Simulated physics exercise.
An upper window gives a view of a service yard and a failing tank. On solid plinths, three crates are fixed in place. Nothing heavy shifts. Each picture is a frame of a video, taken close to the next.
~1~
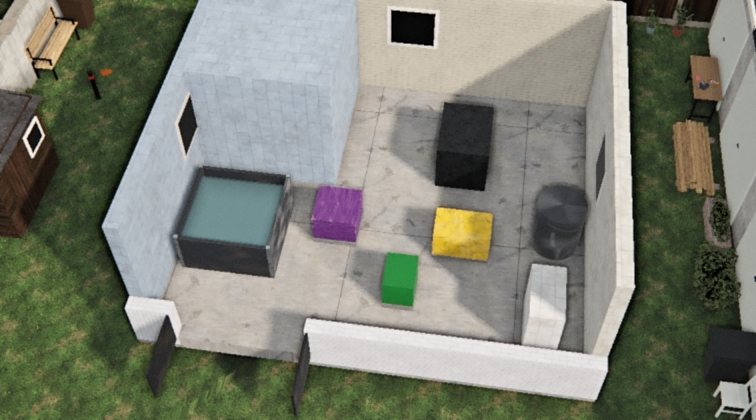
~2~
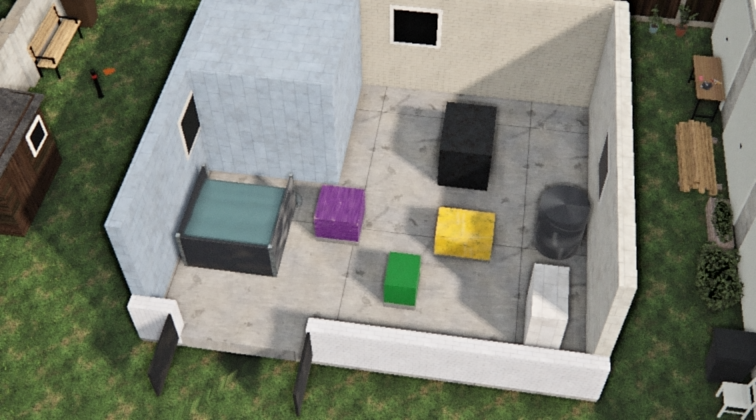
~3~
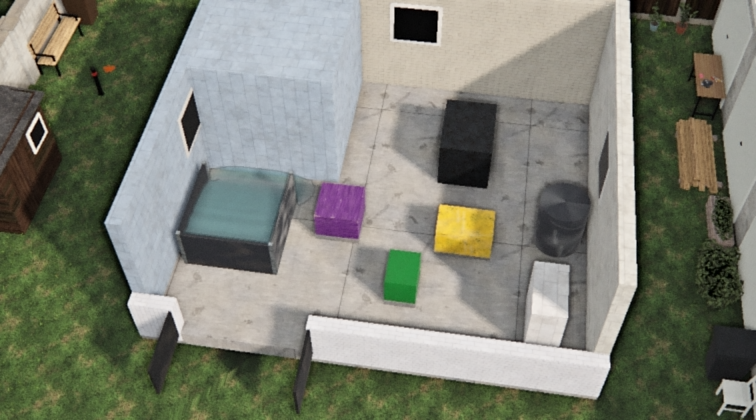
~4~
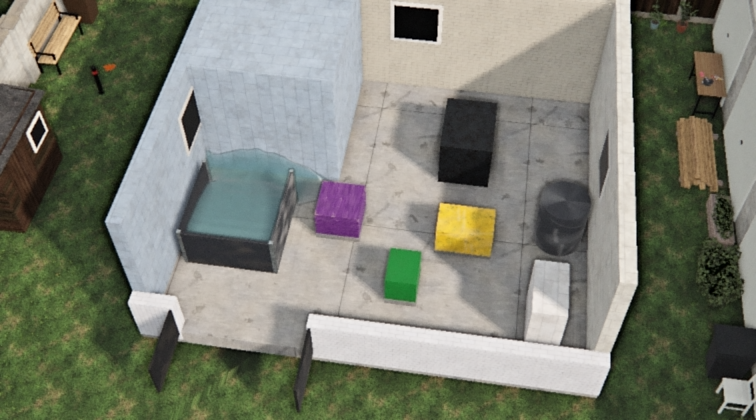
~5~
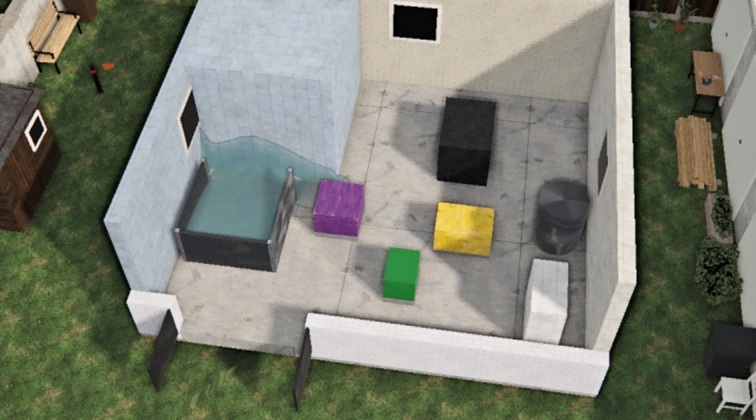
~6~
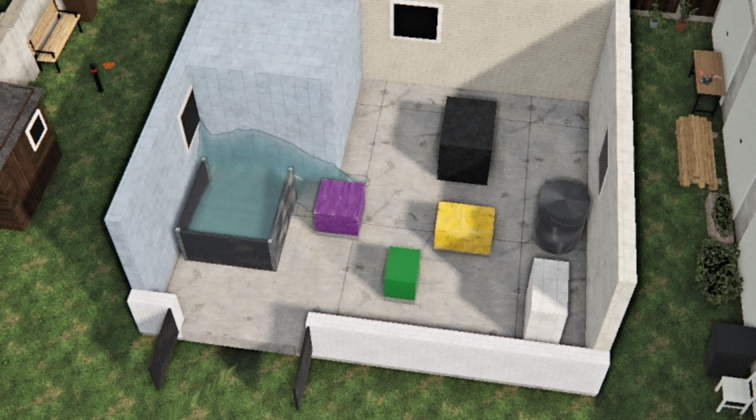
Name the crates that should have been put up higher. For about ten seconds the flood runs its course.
Afterwards, the yellow crate ends up wet; the purple crate ends up wet; the green crate ends up dry.
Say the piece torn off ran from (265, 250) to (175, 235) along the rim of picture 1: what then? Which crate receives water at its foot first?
My pick is the green-painted one.
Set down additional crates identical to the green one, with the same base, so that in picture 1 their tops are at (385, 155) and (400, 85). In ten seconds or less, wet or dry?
Result, in sequence: Is inundated, is missed.
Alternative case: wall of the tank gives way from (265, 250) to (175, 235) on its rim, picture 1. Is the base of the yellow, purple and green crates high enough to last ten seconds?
Result: Yellow crate is not reached; purple crate is not reached; green crate is not reached.
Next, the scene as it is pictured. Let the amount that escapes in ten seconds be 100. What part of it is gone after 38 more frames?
Something close to 65 percent by that point.
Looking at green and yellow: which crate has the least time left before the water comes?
Answer: The yellow crate.
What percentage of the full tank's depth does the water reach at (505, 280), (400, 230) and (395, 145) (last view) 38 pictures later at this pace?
At the three places, in the order asked: Around 2, 2 and 2 per cent.
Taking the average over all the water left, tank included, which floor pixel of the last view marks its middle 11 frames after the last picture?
My pick is pixel (284, 217).
A moment on, water covers 15 % of the floor; the yellow crate water round its plinth, the purple crate water round its plinth, the green crate not reached.
Next, water covers 30 % of the floor; the yellow crate water round its plinth, the purple crate water round its plinth, the green crate water round its plinth.
Then, water covers 50 % of the floor; the yellow crate water round its plinth, the purple crate water round its plinth, the green crate water round its plinth.
Later, water covers 85 % of the floor; the yellow crate water round its plinth, the purple crate water round its plinth, the green crate water round its plinth.
In the end, water covers 100 % of the floor; the yellow crate was topped, the purple crate was topped, the green crate stayed above the water.
